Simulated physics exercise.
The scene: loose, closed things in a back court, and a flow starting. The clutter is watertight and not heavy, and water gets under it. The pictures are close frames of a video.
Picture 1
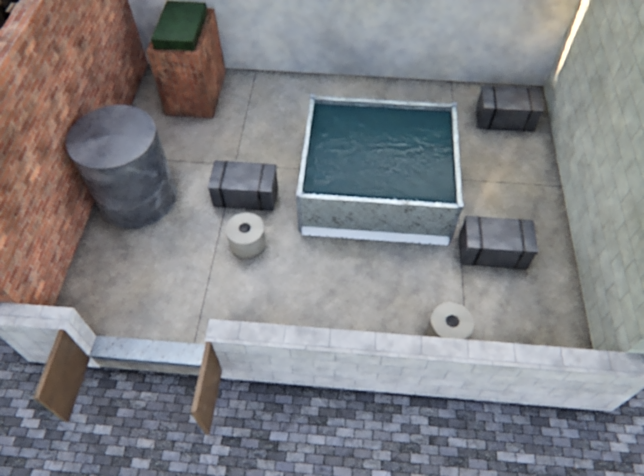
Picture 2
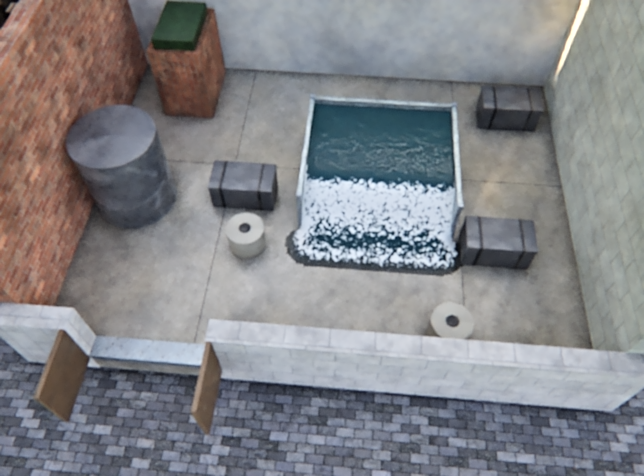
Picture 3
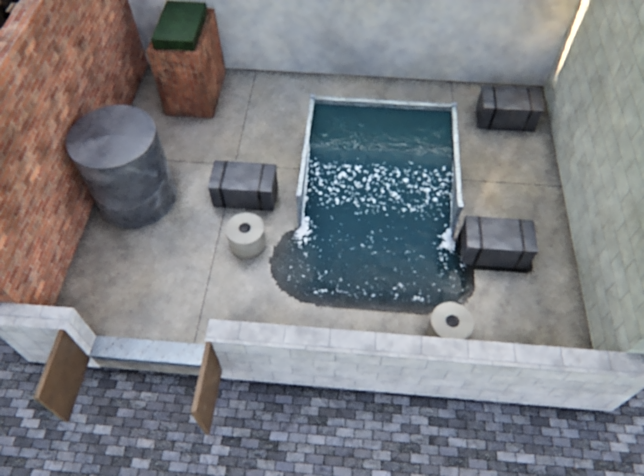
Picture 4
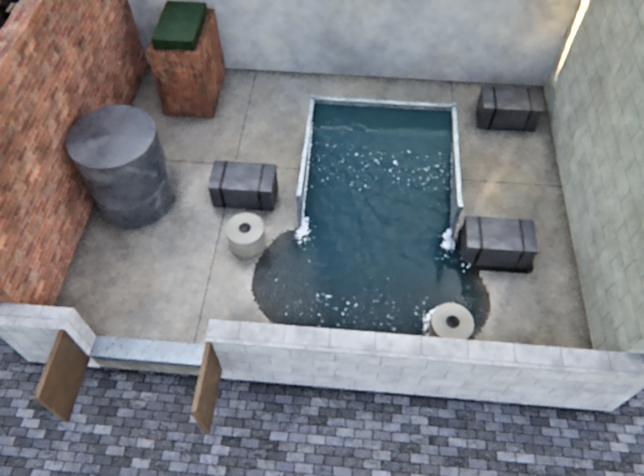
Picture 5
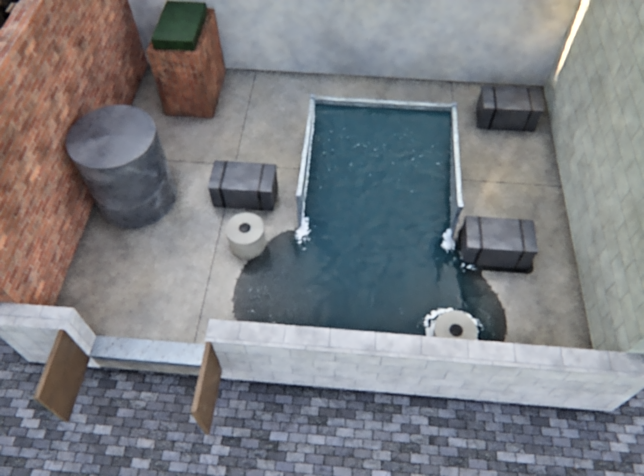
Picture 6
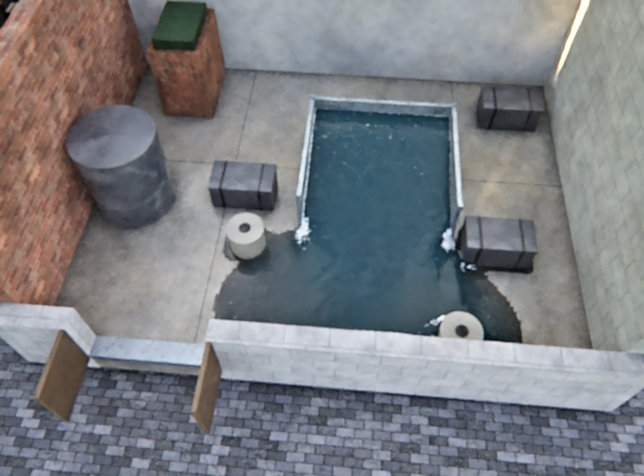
Dark water poured out of the front of a raised rectangular pool in a walled court, foamed white at first, then spread across the concrete to the low front wall, nudging a round tub slightly.
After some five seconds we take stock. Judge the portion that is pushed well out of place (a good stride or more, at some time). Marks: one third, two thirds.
That comes to one to two thirds.
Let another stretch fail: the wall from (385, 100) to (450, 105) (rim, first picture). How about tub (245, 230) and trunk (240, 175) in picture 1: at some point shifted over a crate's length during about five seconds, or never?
As listed: No, no.
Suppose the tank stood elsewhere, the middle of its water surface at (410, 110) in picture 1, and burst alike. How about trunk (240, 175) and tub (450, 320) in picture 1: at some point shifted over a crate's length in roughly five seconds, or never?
In that order: Not that far, yes.
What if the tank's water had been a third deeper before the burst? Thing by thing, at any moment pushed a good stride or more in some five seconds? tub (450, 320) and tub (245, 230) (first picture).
In that order: Shifted that much, no.
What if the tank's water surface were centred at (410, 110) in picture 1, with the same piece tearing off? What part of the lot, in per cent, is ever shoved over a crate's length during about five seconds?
Some 80 per cent.
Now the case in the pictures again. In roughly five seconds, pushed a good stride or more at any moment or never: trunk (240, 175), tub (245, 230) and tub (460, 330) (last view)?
As listed: Never so far, less than that, swept aside.
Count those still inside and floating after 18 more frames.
The number is 0.
A moment on, 0 of 5 are well off their spots; 1 afloat.
Next, 1 of 5 are well off their spots; 0 afloat.
Later, 1 of 5 are well off their spots; 0 afloat.
In the end, 3 of 5 are well off their spots, and 3 have been at some point; 2 afloat.
